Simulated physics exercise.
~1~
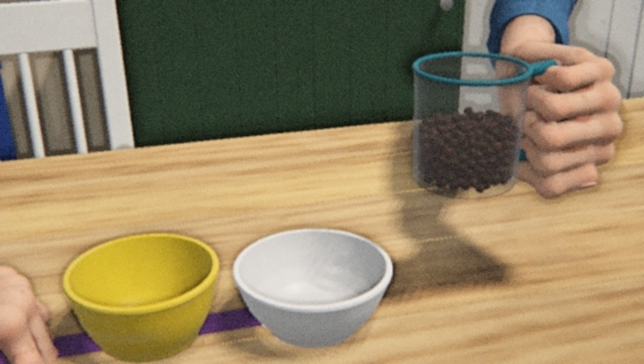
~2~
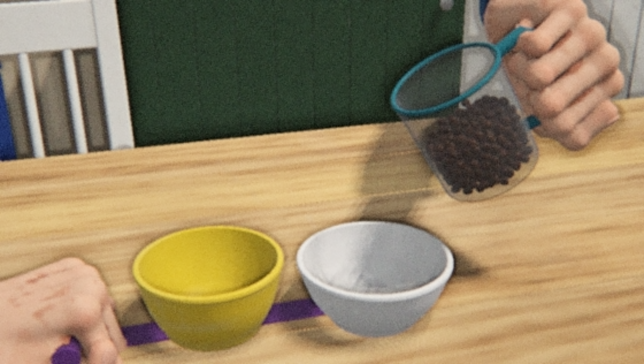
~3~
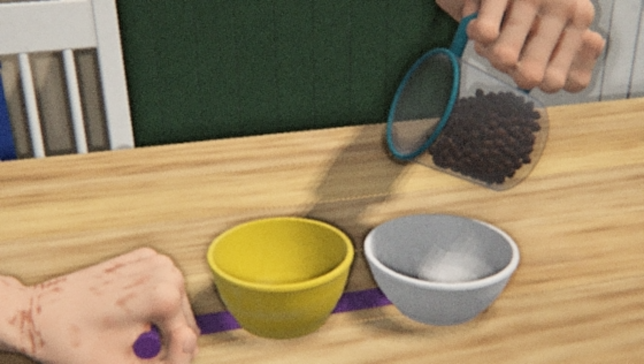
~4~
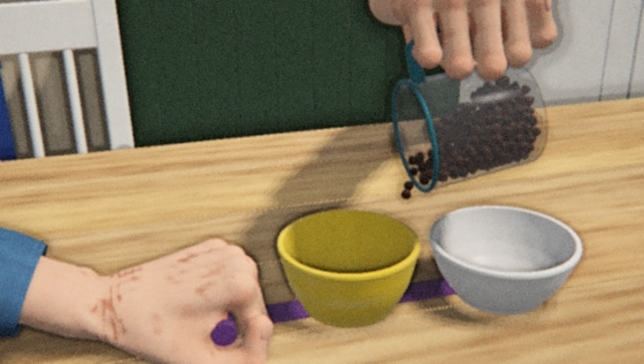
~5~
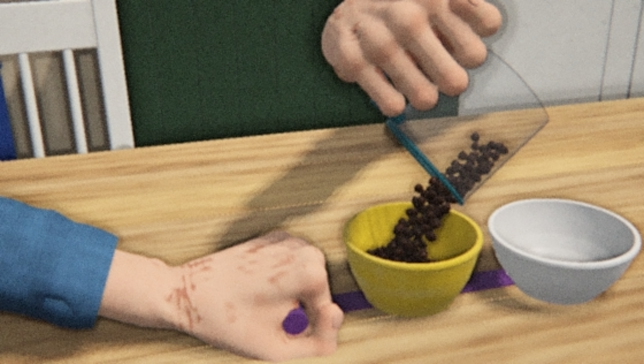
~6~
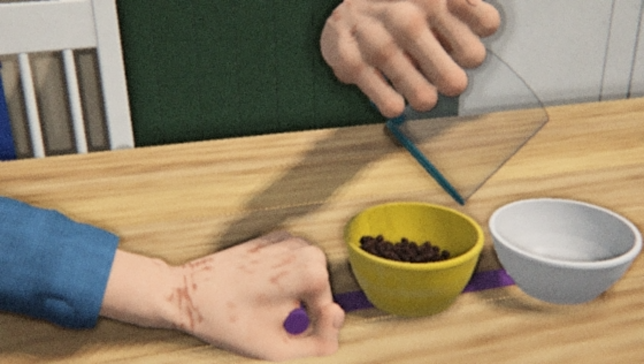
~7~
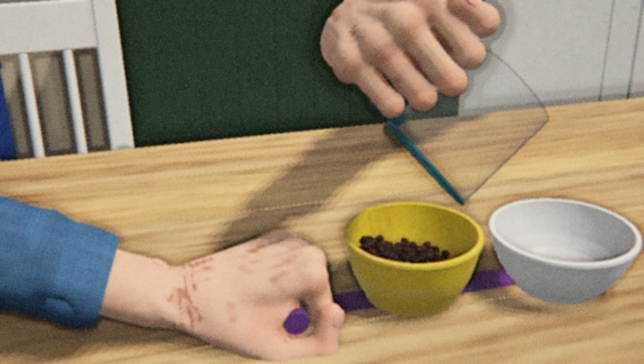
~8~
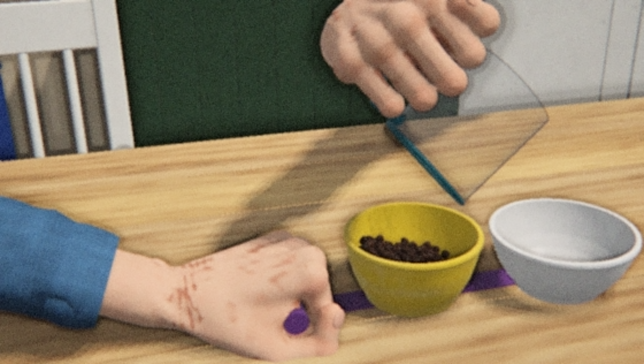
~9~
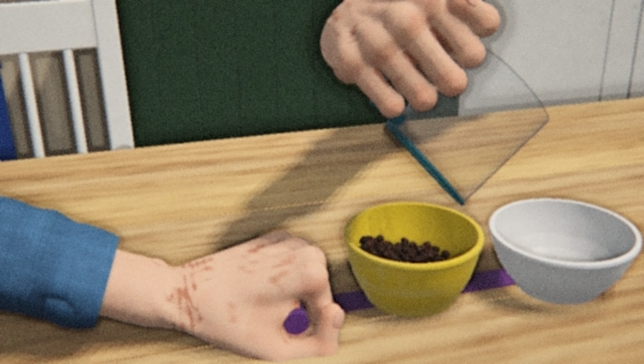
On a wooden table, a hand pours dark beans into a yellow bowl sliding right.
